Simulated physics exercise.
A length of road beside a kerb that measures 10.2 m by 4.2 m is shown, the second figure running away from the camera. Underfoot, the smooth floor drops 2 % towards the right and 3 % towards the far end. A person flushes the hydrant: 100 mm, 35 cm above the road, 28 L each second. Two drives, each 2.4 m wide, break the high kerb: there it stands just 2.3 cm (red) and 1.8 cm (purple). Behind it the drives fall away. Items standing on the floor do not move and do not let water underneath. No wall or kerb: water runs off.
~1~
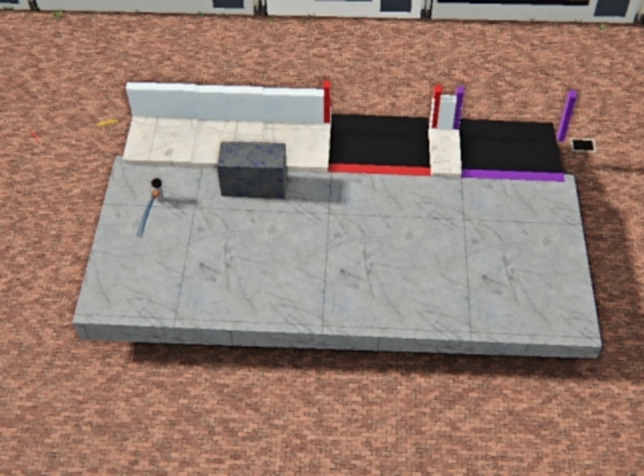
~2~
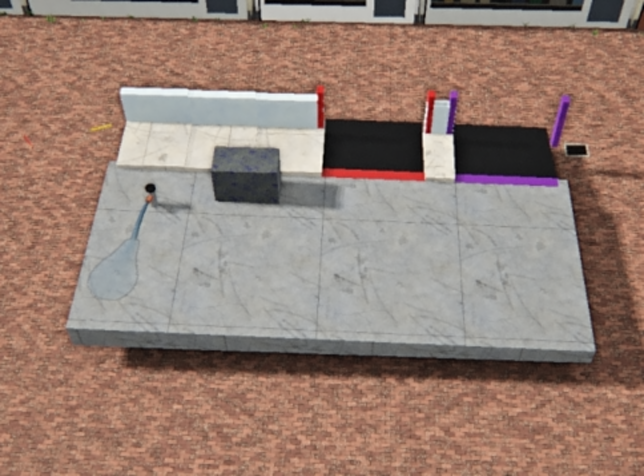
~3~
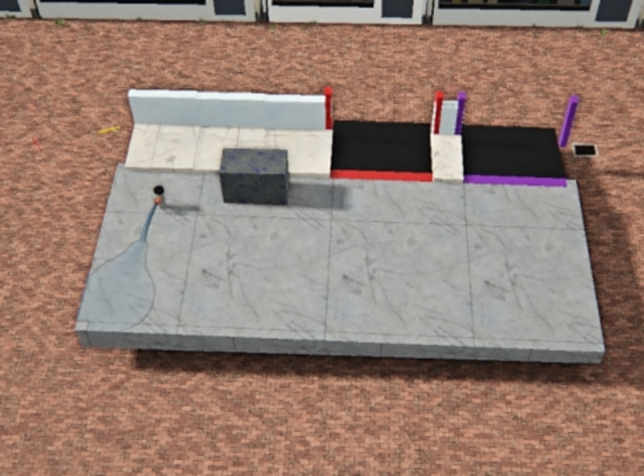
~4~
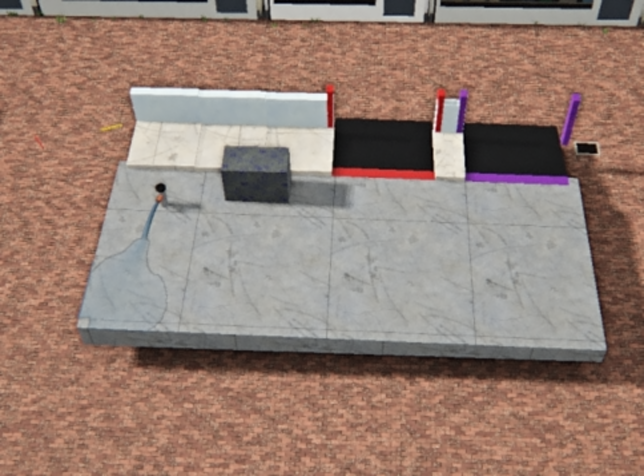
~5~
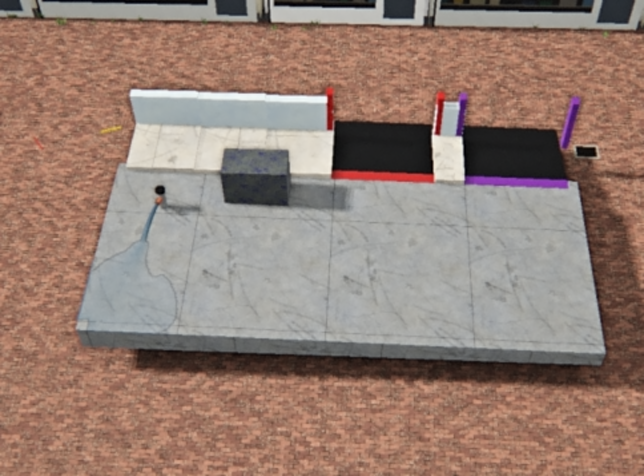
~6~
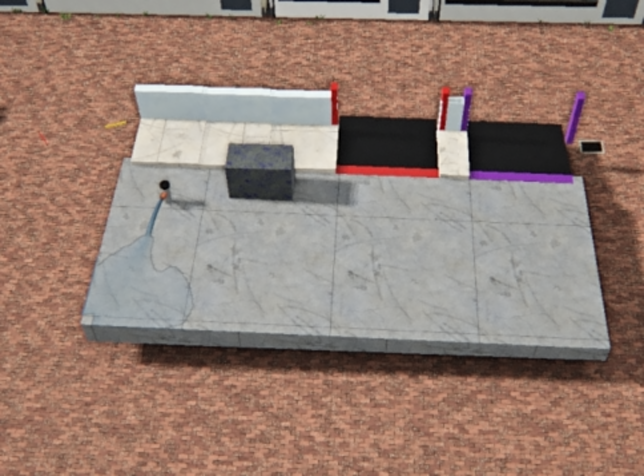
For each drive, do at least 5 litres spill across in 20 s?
Red driveway: No; purple driveway: No.
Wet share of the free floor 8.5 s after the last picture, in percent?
5 %.
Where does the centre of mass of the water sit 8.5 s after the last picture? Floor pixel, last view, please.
Near (163, 274) in the last picture.
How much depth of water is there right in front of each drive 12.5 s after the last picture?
Depth (cm) - red: 0.0, purple: 0.0.
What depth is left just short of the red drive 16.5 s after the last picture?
Depth: Approx. 0.4 cm.
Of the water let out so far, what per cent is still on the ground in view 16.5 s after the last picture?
14 %.
Then, 1.5 s after the last picture water covers 5 % of the floor and is deepest (6 cm) near (147, 242); red driveway not reached, purple driveway not reached.
Then, 4.5 s after the last picture water covers 5 % of the floor and is deepest (6 cm) near (147, 242); red driveway not reached, purple driveway not reached.
Then, 8.5 s after the last picture water covers 5 % of the floor and is deepest (6 cm) near (147, 242); red driveway not reached, purple driveway not reached.
Then, 12.5 s after the last picture water covers 10 % of the floor and is deepest (6 cm) near (147, 242); red driveway not reached, purple driveway not reached.
Then, 16.5 s after the last picture water covers 10 % of the floor and is deepest (6 cm) near (147, 242); red driveway not reached, purple driveway not reached.
